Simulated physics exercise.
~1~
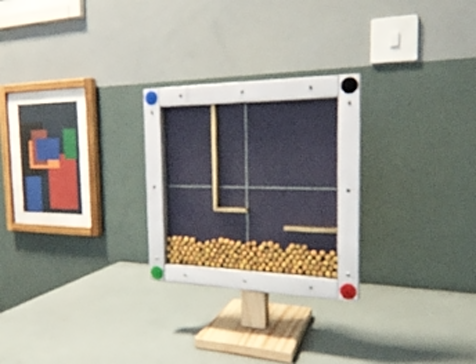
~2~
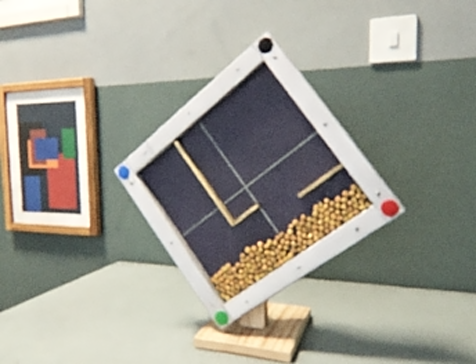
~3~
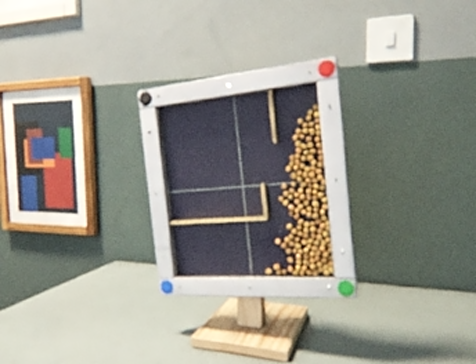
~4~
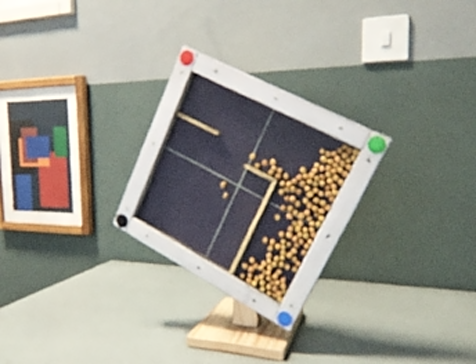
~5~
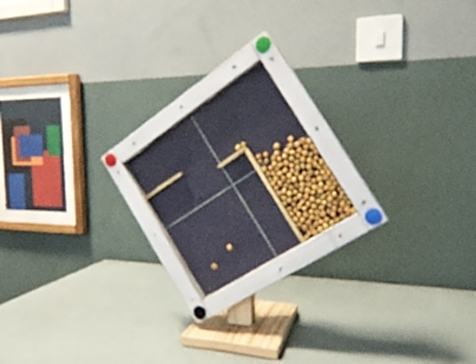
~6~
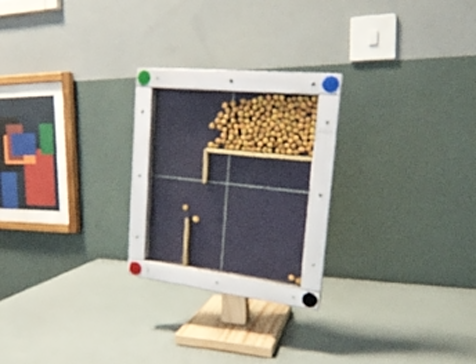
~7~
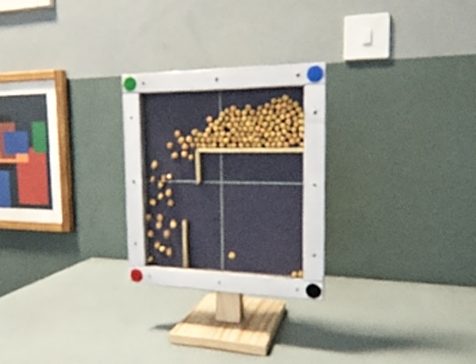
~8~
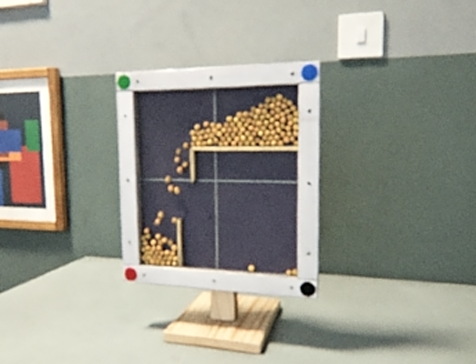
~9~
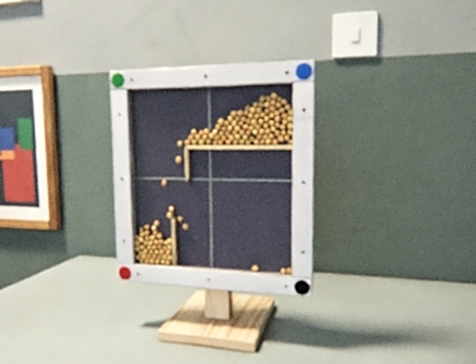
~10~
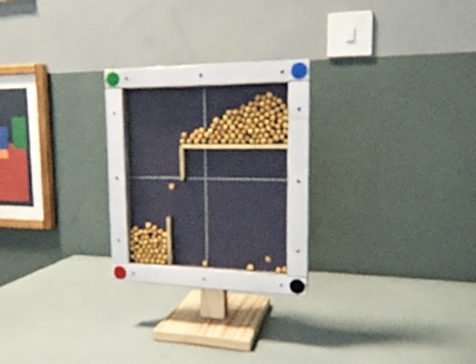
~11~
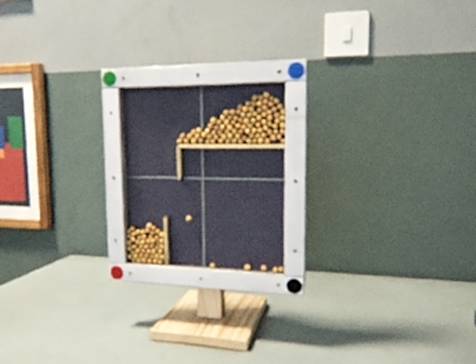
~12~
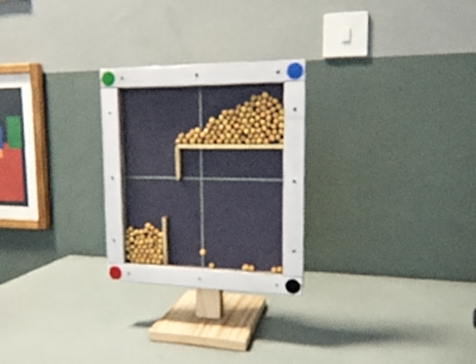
A white-framed maze box on a wooden stand turned counterclockwise, tumbling its wooden beads around the inner walls, then stopped while some spilled off a ledge, leaving most heaped at upper right by blue, a smaller pile by red, and a few near black.
